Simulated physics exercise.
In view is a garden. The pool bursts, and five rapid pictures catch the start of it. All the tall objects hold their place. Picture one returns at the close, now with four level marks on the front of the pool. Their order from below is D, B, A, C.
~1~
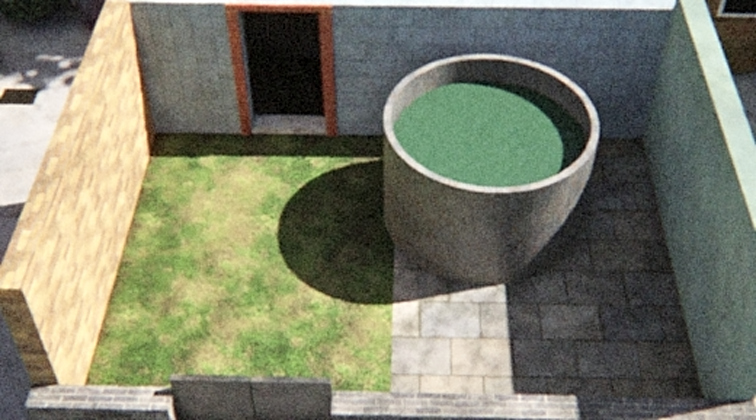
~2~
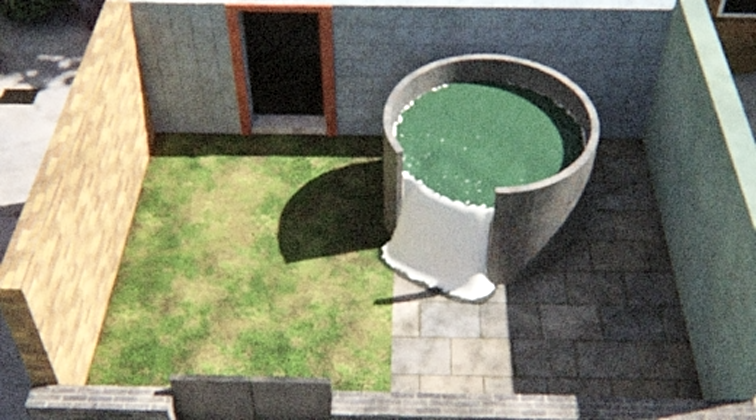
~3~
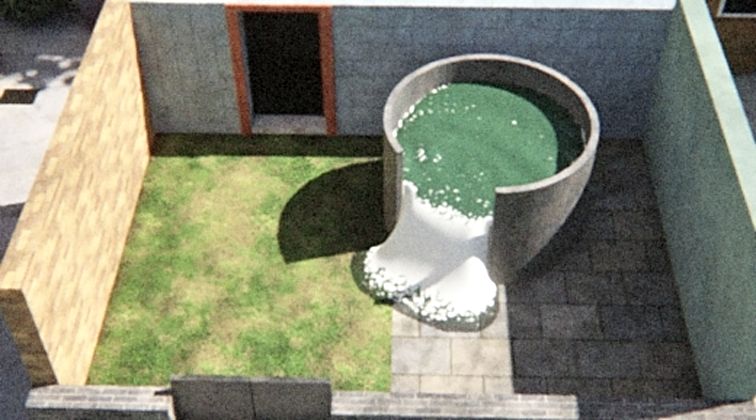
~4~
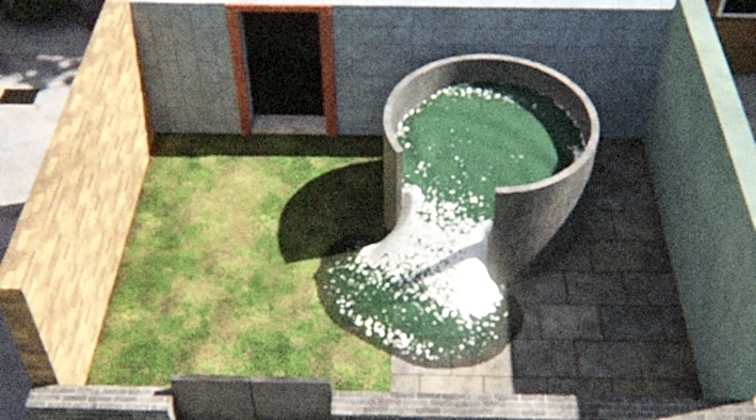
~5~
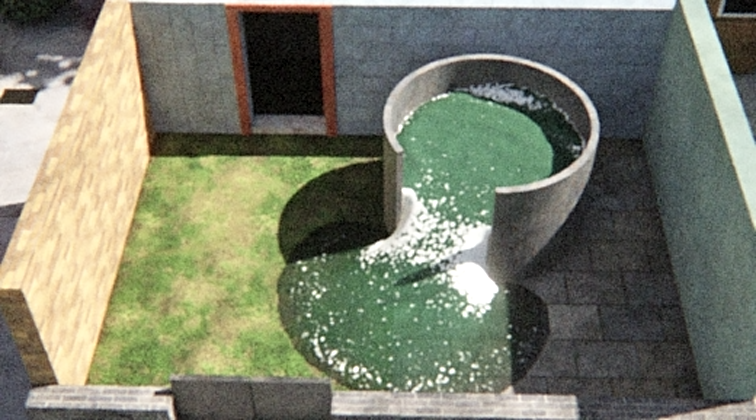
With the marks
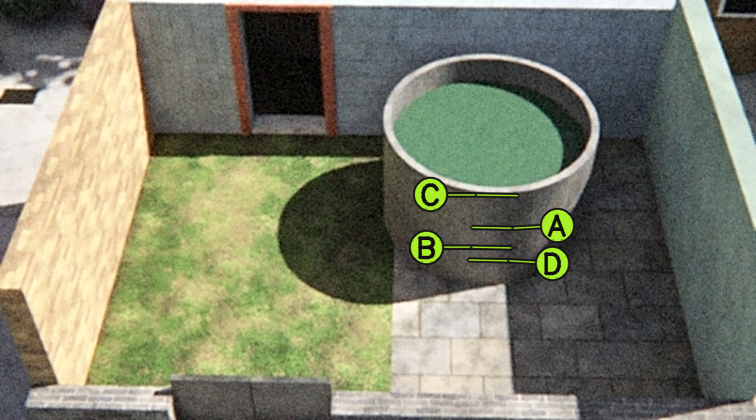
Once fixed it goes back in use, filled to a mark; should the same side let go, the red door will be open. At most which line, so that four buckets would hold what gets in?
Use level B.
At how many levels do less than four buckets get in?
Two of them.
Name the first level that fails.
That is level A.
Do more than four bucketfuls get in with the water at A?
Yes, it does.
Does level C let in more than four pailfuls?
Yes, it does.
In lime, A at (492, 227); B at (490, 247); C at (496, 195); D at (489, 260); from the bottom up D, B, A, C.
If A is chosen, about 10 bucketfuls get in.
If B is chosen, a bucket or two gets in.
If C is chosen, dozens of bucketfuls pour in.
If D is chosen, nothing gets over.
